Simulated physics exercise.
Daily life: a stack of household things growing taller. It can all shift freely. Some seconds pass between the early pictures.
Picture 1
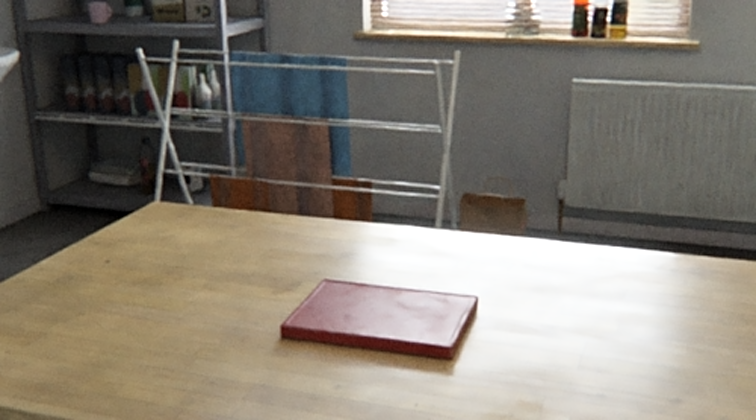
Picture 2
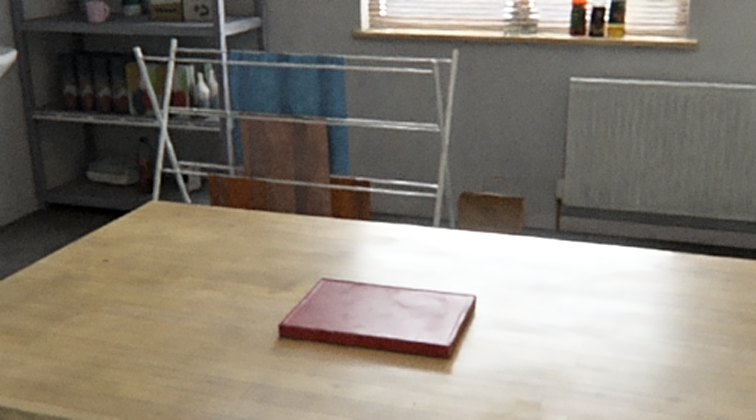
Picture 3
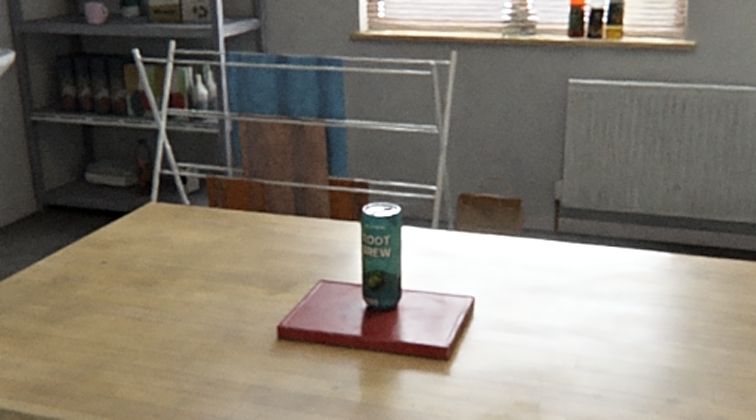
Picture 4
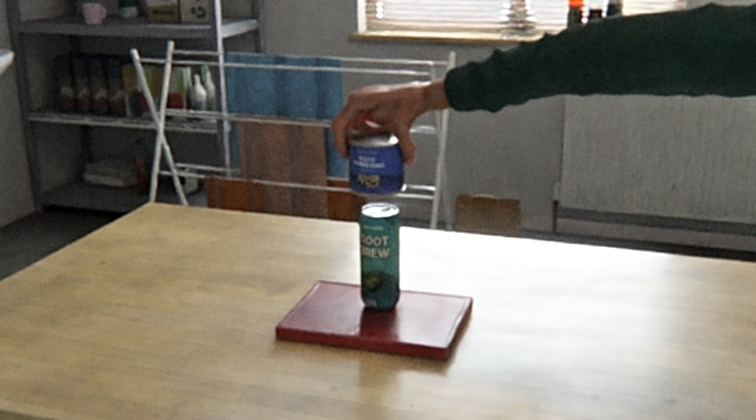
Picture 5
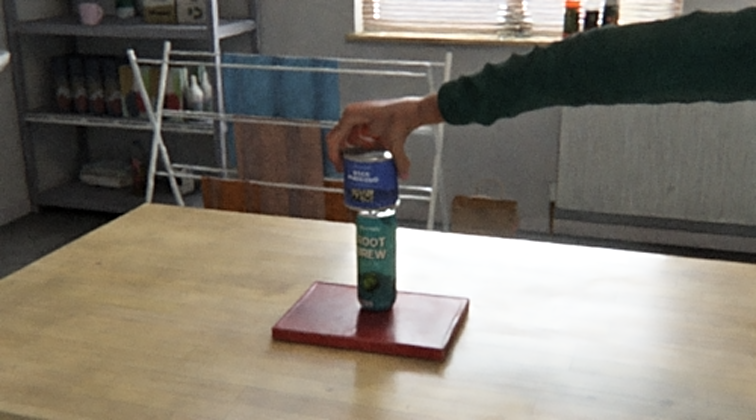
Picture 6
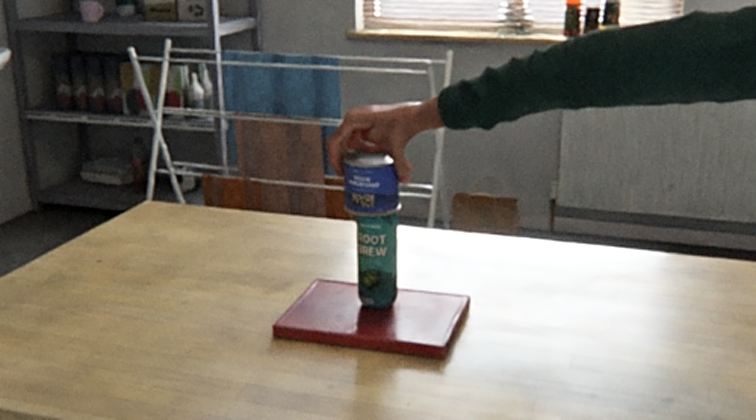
A hand lowers a blue tin onto a green can standing on a red tray.
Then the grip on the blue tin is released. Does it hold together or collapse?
It holds together.
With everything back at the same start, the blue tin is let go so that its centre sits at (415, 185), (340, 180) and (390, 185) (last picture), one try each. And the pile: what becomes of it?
Topples over, topples over, stays standing.
Then, 0.90 s after the last picture, nothing has stirred.
Then, 1.90 s after the last picture, things are still on the move.
At rest, all 3 in place. Seen from the same camera at the end, blue tin near (371, 183). The pile holds.
